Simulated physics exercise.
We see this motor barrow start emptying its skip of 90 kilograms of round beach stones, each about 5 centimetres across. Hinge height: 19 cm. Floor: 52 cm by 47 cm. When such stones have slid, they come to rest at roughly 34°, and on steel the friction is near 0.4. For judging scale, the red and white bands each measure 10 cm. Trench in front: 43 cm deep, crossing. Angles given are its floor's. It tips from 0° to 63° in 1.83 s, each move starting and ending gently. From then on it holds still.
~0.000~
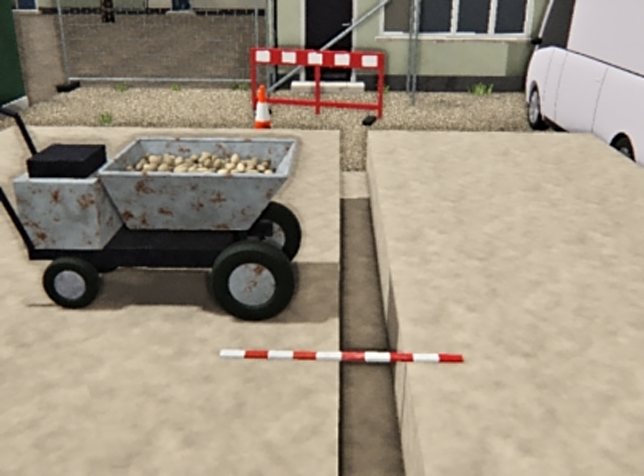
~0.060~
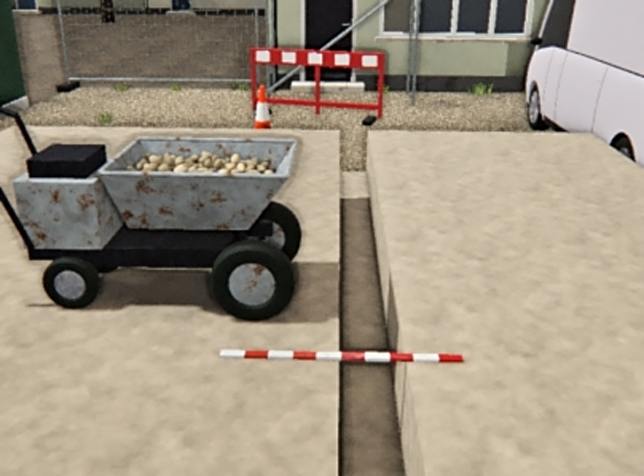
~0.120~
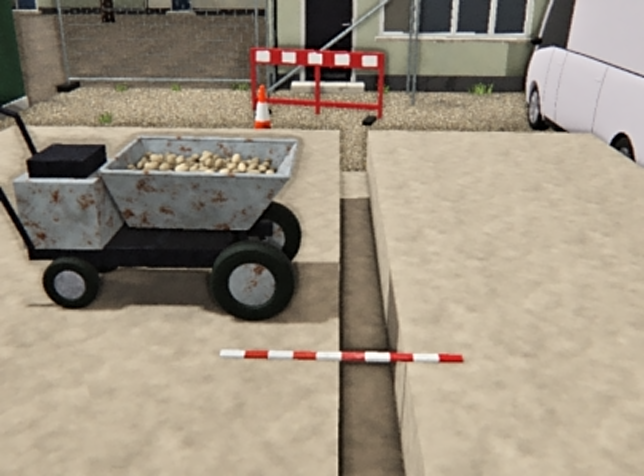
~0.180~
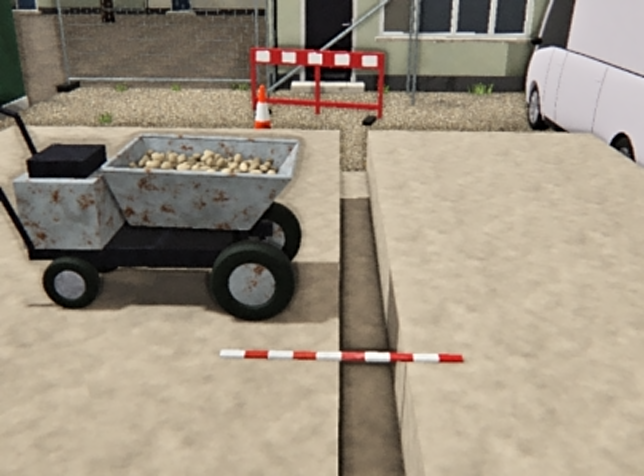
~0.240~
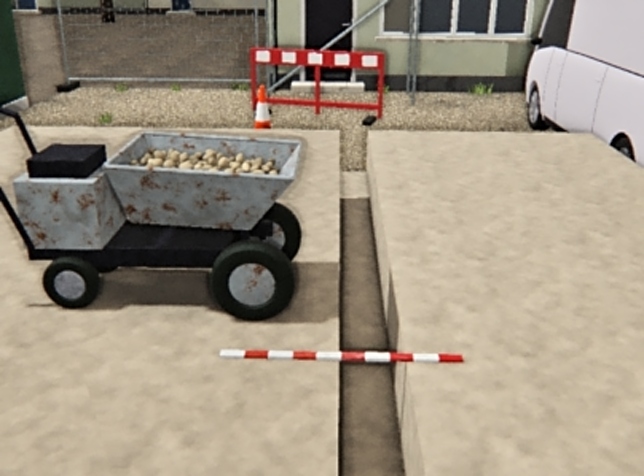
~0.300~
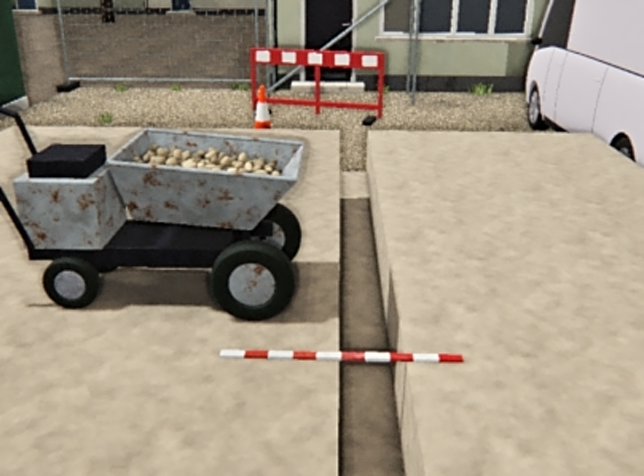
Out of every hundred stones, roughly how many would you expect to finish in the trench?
Close to 59 in every hundred.
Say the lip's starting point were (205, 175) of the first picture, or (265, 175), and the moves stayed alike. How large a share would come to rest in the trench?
That gives roughly 70 per cent and roughly 80 per cent.
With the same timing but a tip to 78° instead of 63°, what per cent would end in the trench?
Roughly 45 percent.
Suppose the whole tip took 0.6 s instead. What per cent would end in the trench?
Roughly 40 per cent.
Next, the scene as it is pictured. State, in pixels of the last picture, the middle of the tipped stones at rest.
Look at roughly (387, 344).
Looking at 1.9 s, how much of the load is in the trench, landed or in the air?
Some 15 per cent of the load by that point.
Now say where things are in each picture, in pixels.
The skip is at 0°, its lip at (288, 177); the top of the load is at (199, 163), in the first picture.
Lip at (288, 177), floor tilted 0°, highest stones at (199, 162); the stones move at 0.1 m/s on average, in the second picture.
The skip is at 1°, its lip at (289, 177); the top of the load is at (196, 162); the stones move at 0.1 m/s on average, in the third picture.
The skip is at 2°, its lip at (291, 178); the top of the load is at (185, 162); the stones move at 0.1 m/s on average, in the fourth picture.
The skip is at 3°, its lip at (294, 179); the top of the load is at (187, 160); the stones move at 0.2 m/s on average, in the fifth picture.
The skip is at 5°, its lip at (297, 180); the top of the load is at (180, 158); the stones move at 0.2 m/s on average, in the sixth picture.
After 1.4 s the floor is at 53°; 100 % in the skip; the foremost stones are at (361, 228).
After 1.9 s the floor is at 63°; 61 % in the skip, 15 % in the trench, 24 % past the trench; the foremost stones are at (468, 299).
After 2.3 s the floor is at 63°; 36 % in the skip, 23 % in the trench, 41 % past the trench; the foremost stones are at (537, 298).
After 4.2 s the floor is at 63°; 0 % in the skip, 59 % in the trench, 41 % past the trench; the foremost stones are at (583, 301).
